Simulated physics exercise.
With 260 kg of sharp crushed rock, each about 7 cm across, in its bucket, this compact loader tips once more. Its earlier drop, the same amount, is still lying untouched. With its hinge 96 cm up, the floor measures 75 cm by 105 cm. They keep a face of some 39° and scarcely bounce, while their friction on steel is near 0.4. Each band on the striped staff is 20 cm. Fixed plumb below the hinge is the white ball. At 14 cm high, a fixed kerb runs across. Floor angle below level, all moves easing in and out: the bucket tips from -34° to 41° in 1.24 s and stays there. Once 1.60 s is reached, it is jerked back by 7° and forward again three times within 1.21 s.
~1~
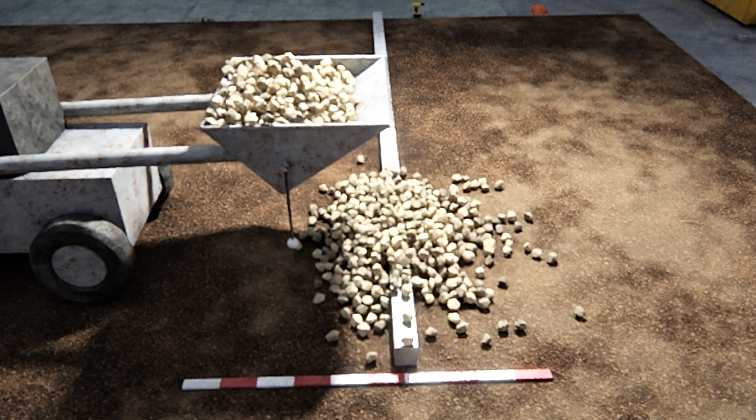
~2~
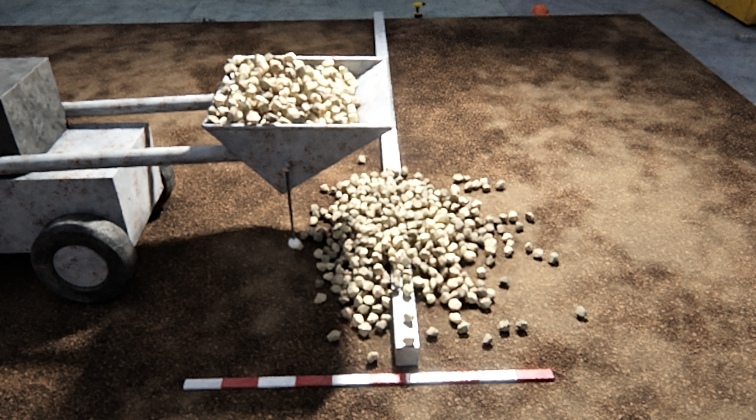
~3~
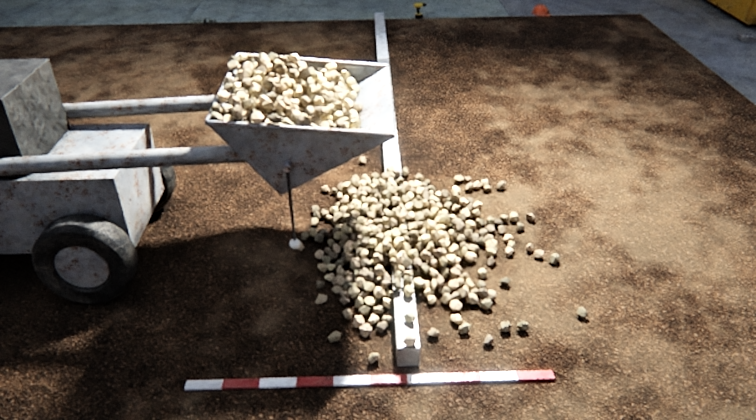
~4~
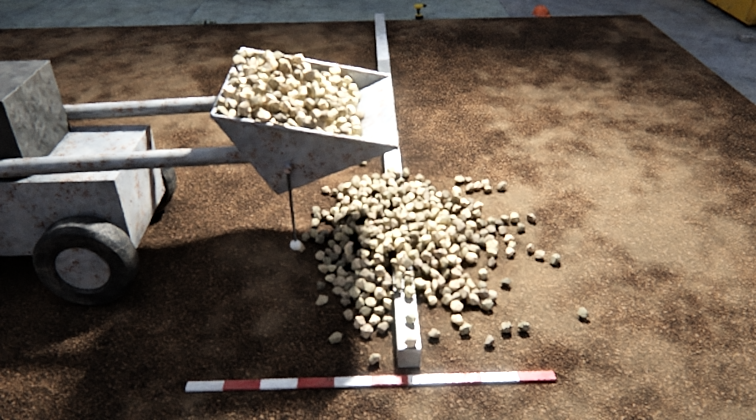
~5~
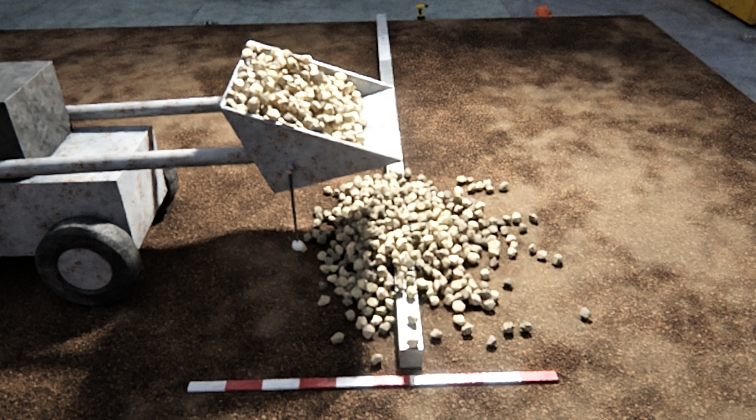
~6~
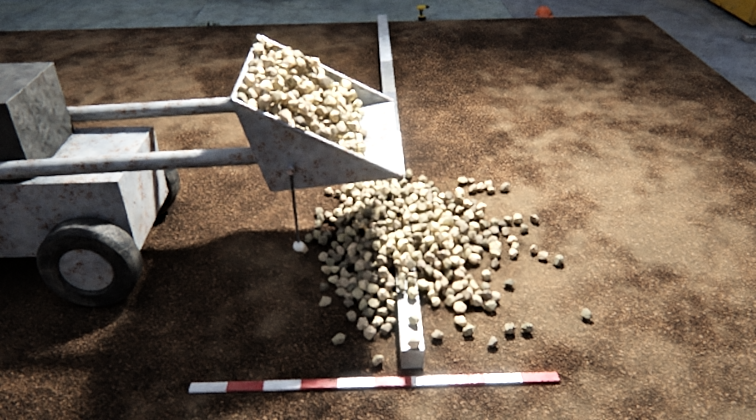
A small grey loader held a bucket of pale stones above a loose heap spread across a white kerb, and the bucket slowly tilted forward, its back rising and its front lip dropping.
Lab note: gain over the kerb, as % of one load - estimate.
Gain: About 55 %.
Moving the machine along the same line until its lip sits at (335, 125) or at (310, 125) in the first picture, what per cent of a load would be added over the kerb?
Around 5 percent, then around 0 percent.
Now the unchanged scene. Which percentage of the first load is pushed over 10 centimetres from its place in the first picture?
About 5 %.
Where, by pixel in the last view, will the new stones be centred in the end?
Middle: Approx. (415, 227) px.
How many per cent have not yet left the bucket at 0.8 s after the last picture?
About 50 percent.
Then, 0.4 s after the last picture the floor is at 29°; in per cent of one load, 99 in the bucket, 60 on this side of the kerb, 41 over the kerb; the foremost stones are at (536, 239).
Then, 0.8 s after the last picture the floor is at 41°; in per cent of one load, 48 in the bucket, 101 on this side of the kerb, 51 over the kerb; the foremost stones are at (536, 239).
Then, 2.7 s after the last picture the floor is at 41°; in per cent of one load, 0 in the bucket, 104 on this side of the kerb, 96 over the kerb; the foremost stones are at (542, 217).
Then, 5.2 s after the last picture the floor is at 41°; in per cent of one load, 0 in the bucket, 104 on this side of the kerb, 96 over the kerb; the foremost stones are at (542, 217). Net gain over the kerb, 55.
